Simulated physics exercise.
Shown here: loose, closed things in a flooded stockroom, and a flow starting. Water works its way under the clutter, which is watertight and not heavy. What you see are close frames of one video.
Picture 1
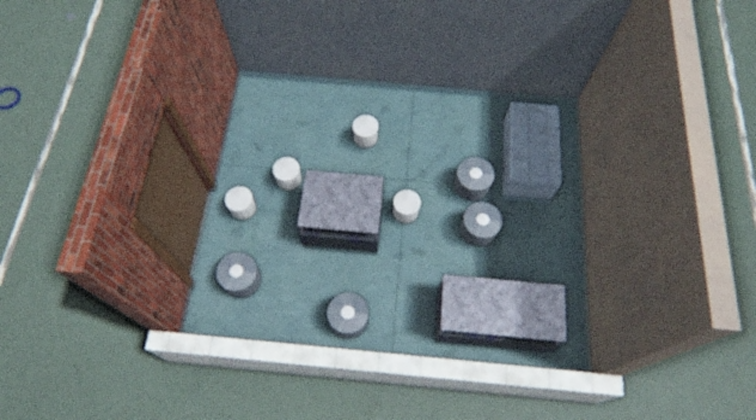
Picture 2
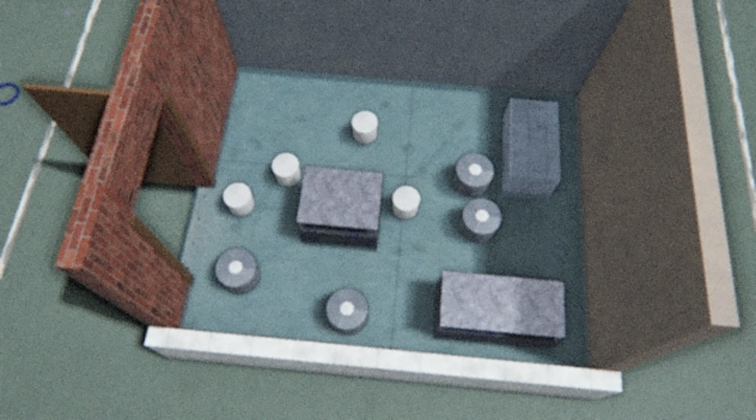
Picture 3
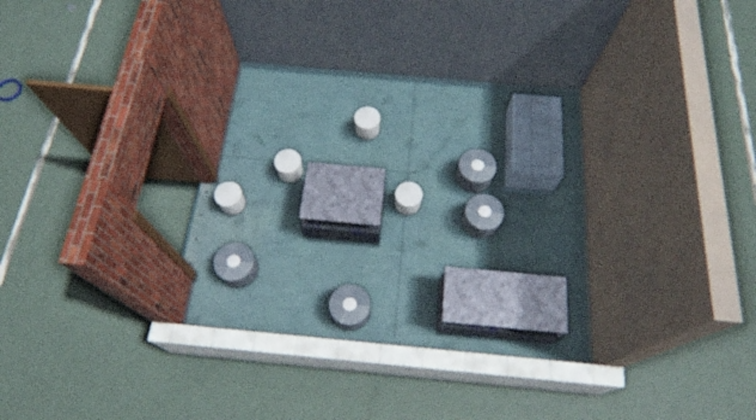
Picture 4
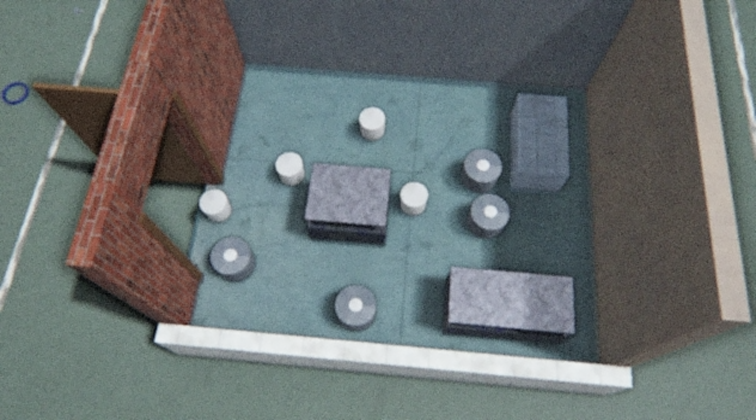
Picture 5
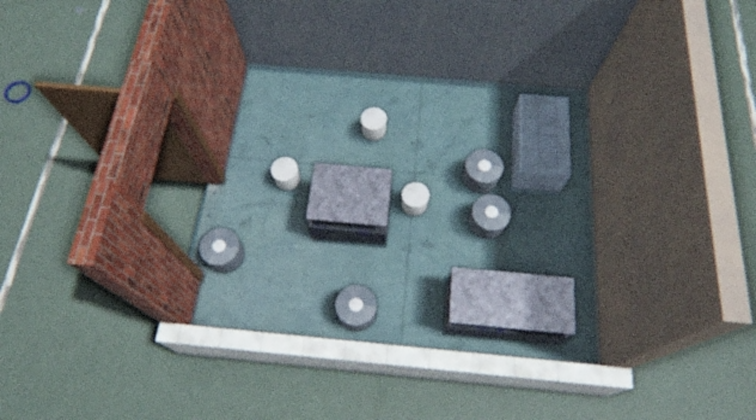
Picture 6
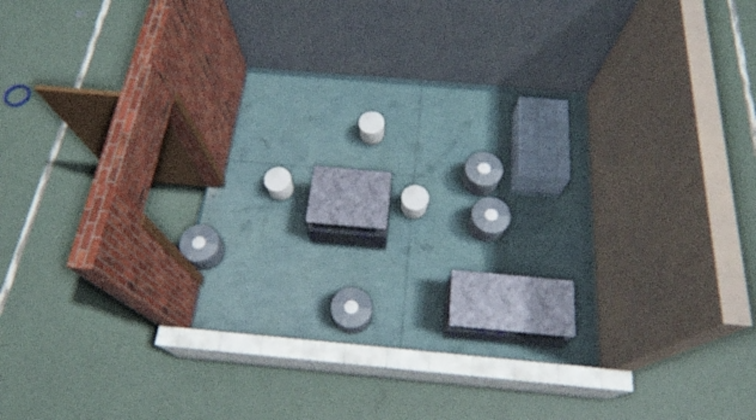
A brown door in the brick wall swings outward to the left, opening a flooded room of floating tubs, pails and grey blocks. The nearest small white pail drifts left to the doorway and passes out of sight, then a grey tub slides into the opening while another white pail edges down-left.
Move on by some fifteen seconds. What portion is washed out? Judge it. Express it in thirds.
It comes out within one to two thirds.
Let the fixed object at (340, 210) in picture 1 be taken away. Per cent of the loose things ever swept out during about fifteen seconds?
Close to 80 percent, I'd say.
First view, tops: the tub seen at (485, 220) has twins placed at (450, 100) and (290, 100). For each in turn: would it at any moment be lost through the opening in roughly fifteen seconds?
Well, the first one never leaves, but the second one leaves.
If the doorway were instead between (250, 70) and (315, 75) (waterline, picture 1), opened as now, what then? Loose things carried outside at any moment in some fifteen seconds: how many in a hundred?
My guess is close to 40 percent.
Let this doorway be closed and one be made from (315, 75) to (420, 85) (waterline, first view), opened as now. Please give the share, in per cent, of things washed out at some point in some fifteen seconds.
I make it 80 per cent.
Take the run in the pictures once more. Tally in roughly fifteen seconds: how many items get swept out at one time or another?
5.
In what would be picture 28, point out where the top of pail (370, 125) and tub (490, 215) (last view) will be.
Approximately (248, 179) for the first and (432, 229) for the second.
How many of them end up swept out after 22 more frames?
The number comes to 4.
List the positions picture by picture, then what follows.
The first frame shows a tub at (236, 271) floats; a pail at (286, 169), afloat; 0 of 8 have shifted.
The second frame shows a tub at (236, 267) floats; a pail at (285, 165) floats; 0 of 8 have shifted.
The third frame shows a tub at (234, 261), afloat, close to its start; a pail at (288, 161) floats; 2 of 8 have shifted.
The fourth frame shows a tub at (230, 255), afloat, close to its start; a pail at (289, 164), afloat, close to its start; 3 of 8 have shifted.
The fifth frame shows a tub at (219, 246) floats, a stride from its start; a pail at (284, 169), afloat, close to its start; 3 of 8 have shifted.
The sixth frame shows a tub at (199, 243) floats, a stride from its start; a pail at (278, 179), afloat, close to its start; 4 of 8 have shifted.
A moment on, 2 of 8 are out; 6 afloat.
Next, 3 of 8 are out; 5 afloat.
Later, 4 of 8 are out; 4 afloat.
In the end, 5 of 8 are out; 3 afloat.
